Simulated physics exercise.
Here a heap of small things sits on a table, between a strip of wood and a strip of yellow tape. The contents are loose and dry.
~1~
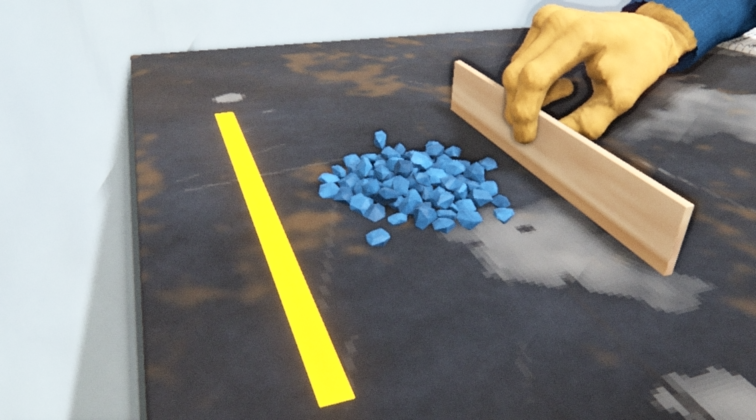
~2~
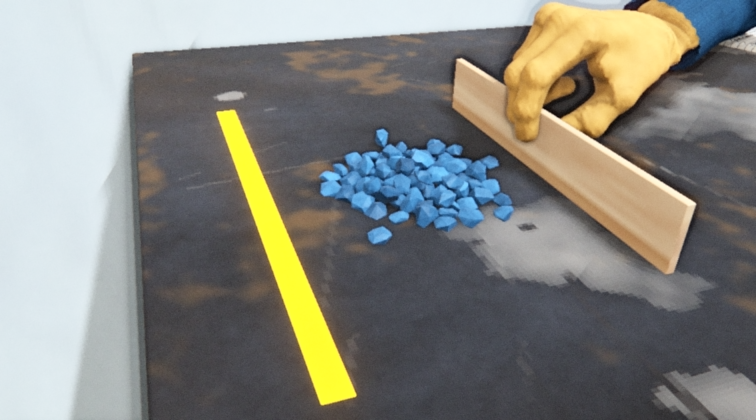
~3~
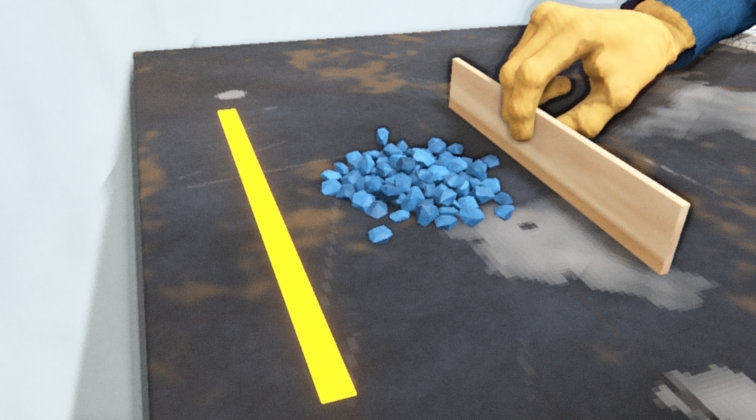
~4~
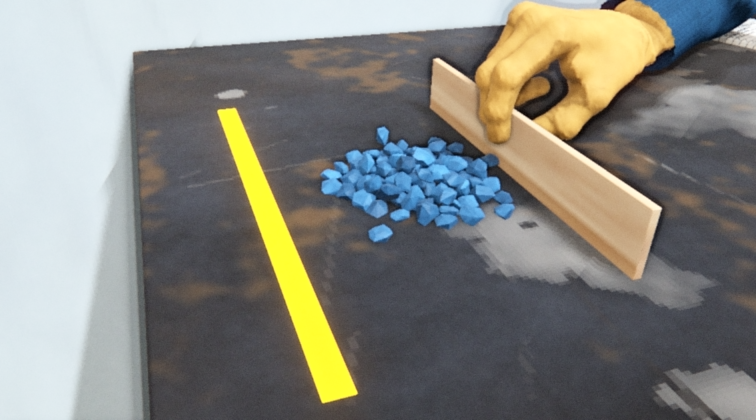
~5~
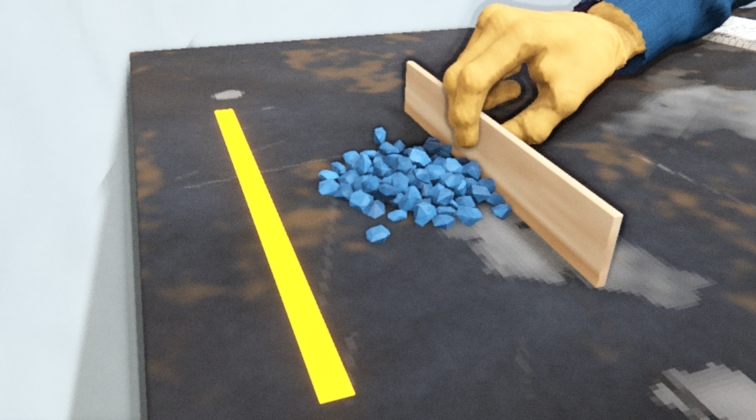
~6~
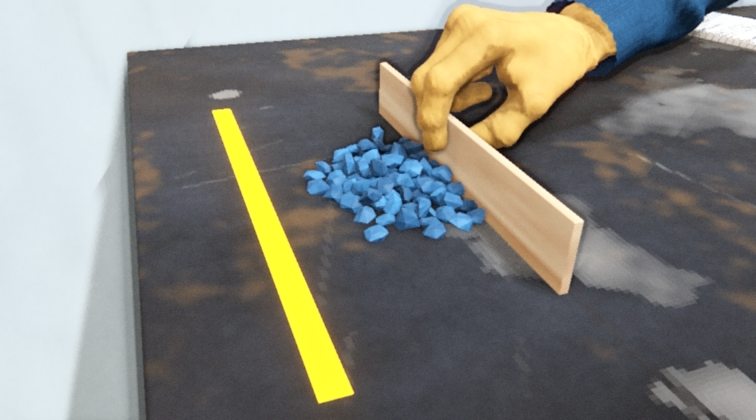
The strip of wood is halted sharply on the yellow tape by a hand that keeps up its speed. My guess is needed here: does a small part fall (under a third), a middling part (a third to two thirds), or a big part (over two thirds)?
I would guess a small part, under a third.
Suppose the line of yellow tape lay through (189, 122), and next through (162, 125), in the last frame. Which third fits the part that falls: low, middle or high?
For the first place it's between a third and two thirds, and for the second it's beyond two thirds.
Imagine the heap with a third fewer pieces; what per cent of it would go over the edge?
It comes to 0 per cent or so.
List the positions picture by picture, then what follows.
In the first picture, strip of wood (655, 222), at rest; yellow tape (227, 121), about a palm's width from the edge; edge at (138, 234); the heap (420, 188), aquarium stones.
In the second picture, strip of wood (657, 221), at rest.
In the third picture, strip of wood (651, 221); the heap (423, 185).
In the fourth picture, strip of wood (624, 225).
In the fifth picture, strip of wood (587, 232); the heap (420, 185), about a tenth pushed along.
In the sixth picture, strip of wood (550, 238); yellow tape (224, 118); edge at (135, 231); the heap (400, 186), the larger part pushed along.
Just after the last frame, strip of wood still moving, near (350, 134); heap all on the table, its front near (238, 215).
A moment on, strip of wood stopped at the yellow tape; heap just a few over the edge.
Further on, strip of wood stopped at the yellow tape; heap about a tenth over the edge.
When it is over, strip of wood stopped at the yellow tape; heap about a tenth over the edge.
